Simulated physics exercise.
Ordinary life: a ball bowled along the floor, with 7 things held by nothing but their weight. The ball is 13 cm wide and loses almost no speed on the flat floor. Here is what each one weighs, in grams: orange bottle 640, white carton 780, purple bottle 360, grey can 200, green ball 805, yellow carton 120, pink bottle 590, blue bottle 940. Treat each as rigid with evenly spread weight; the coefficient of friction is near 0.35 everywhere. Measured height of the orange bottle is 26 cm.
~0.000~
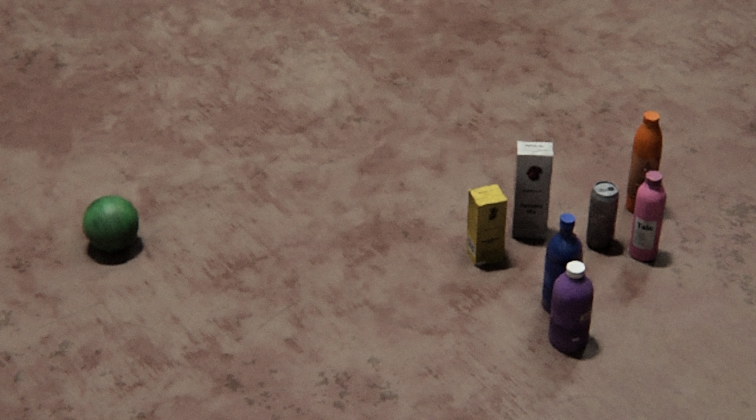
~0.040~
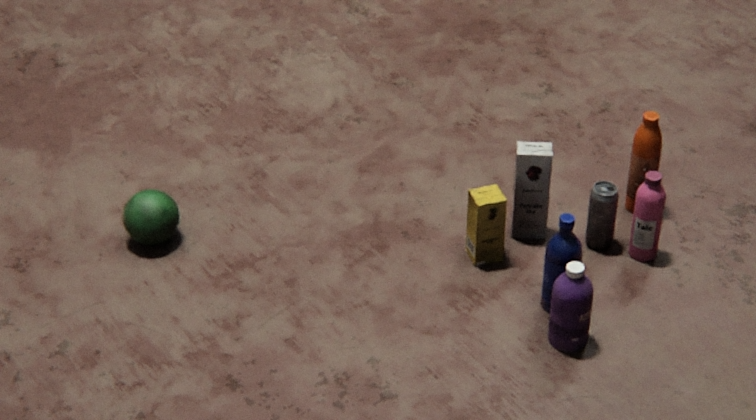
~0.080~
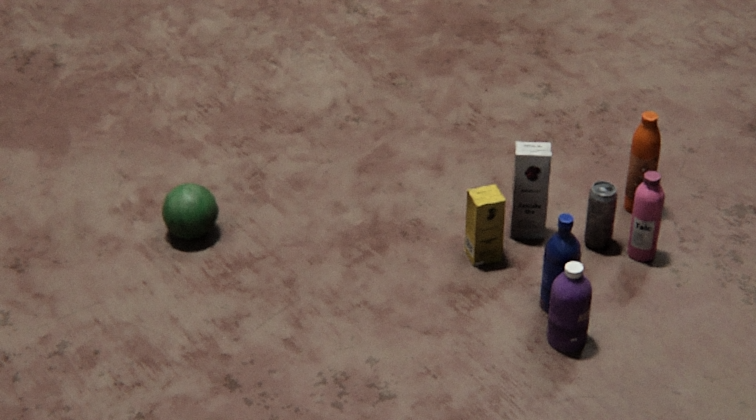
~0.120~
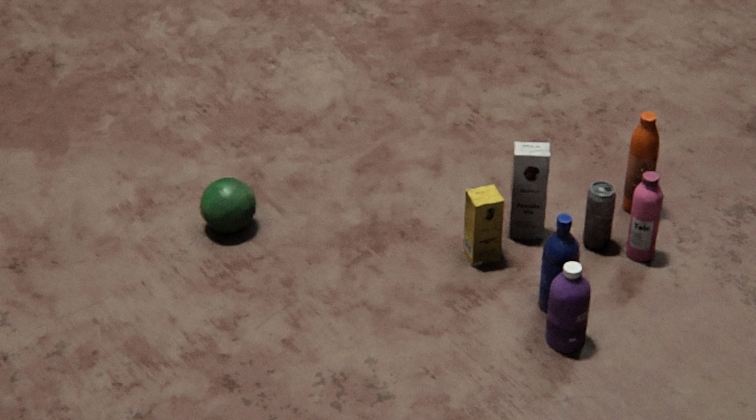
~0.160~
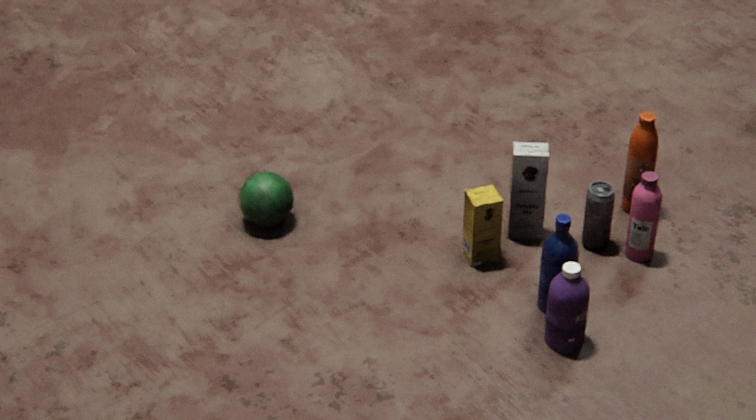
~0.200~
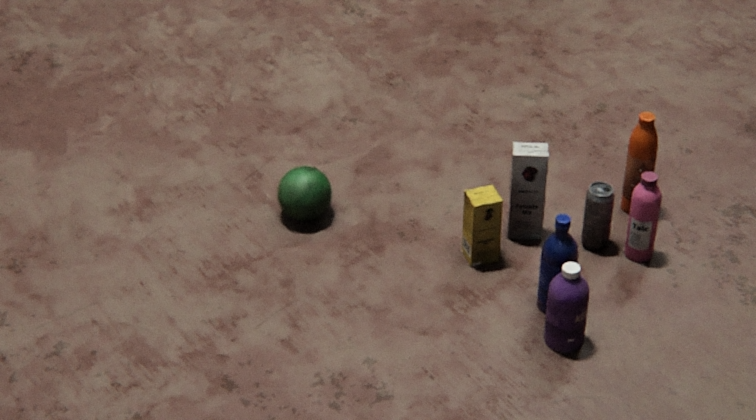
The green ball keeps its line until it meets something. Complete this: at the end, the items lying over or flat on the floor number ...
... zero.
After 0.50 s, ball 113 cm along; green ball near (581, 151).
After 0.80 s, ball 180 cm along.
By the end (1.1 s), all 7 in place, give or take 8 cm. Seen from the same camera at the end, orange bottle near (641, 163), white carton near (527, 192).
